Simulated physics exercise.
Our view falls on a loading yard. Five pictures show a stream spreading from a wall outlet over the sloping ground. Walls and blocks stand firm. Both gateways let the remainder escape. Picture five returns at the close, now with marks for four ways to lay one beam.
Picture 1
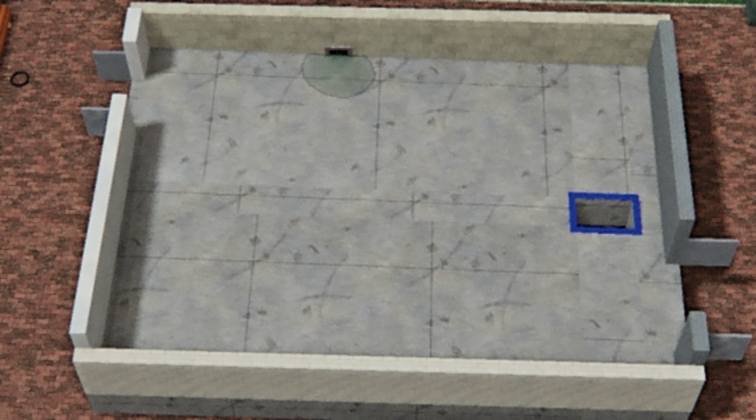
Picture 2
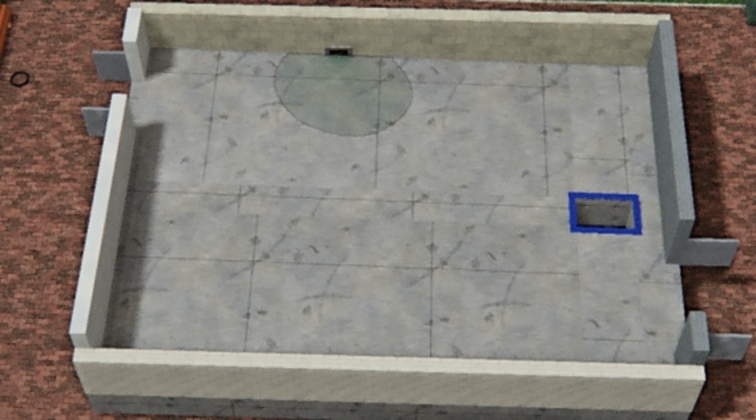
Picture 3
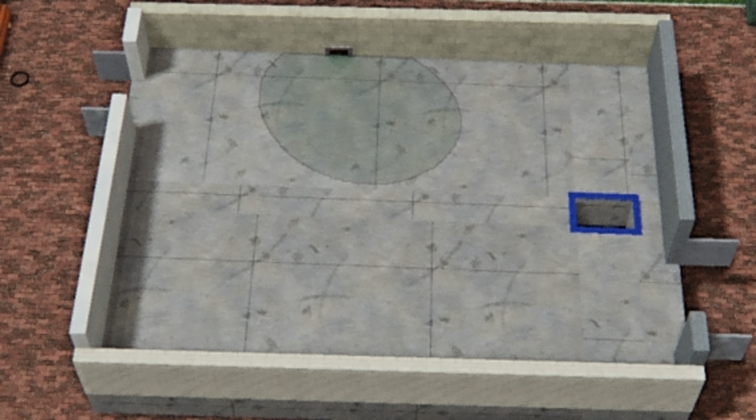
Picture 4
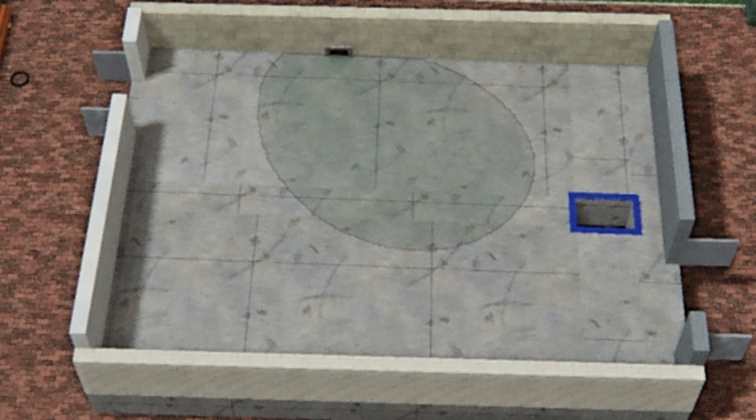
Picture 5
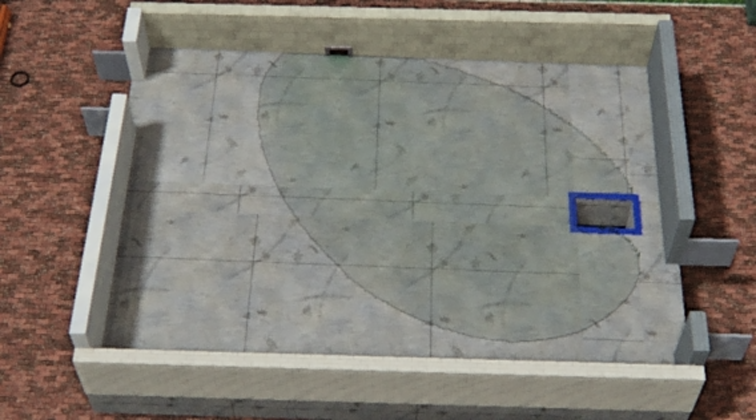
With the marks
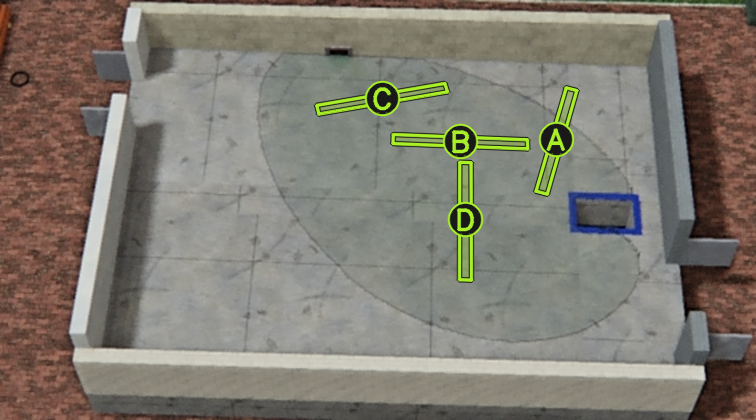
Water spreading from an outfall in the back wall across a walled yard, widening toward the lower right and reaching the blue drain.
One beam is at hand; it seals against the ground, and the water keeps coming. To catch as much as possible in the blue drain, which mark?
Go for C.
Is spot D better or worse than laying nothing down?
Worse.
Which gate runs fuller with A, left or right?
More leaves on the right.
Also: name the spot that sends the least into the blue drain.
Here it is spot A.
On the marked copy, A from (541, 192) to (571, 89); B from (393, 139) to (527, 144); C from (317, 109) to (446, 87); D from (465, 279) to (465, 162).
With A, about 8 % of the stream runs into the blue drain, about 92 % out by the gates.
With B, about 20 % of the stream runs into the blue drain, about 80 % out by the gates.
With C, about 28 % of the stream runs into the blue drain, about 72 % out by the gates.
With D, about 18 % of the stream runs into the blue drain, about 82 % out by the gates.
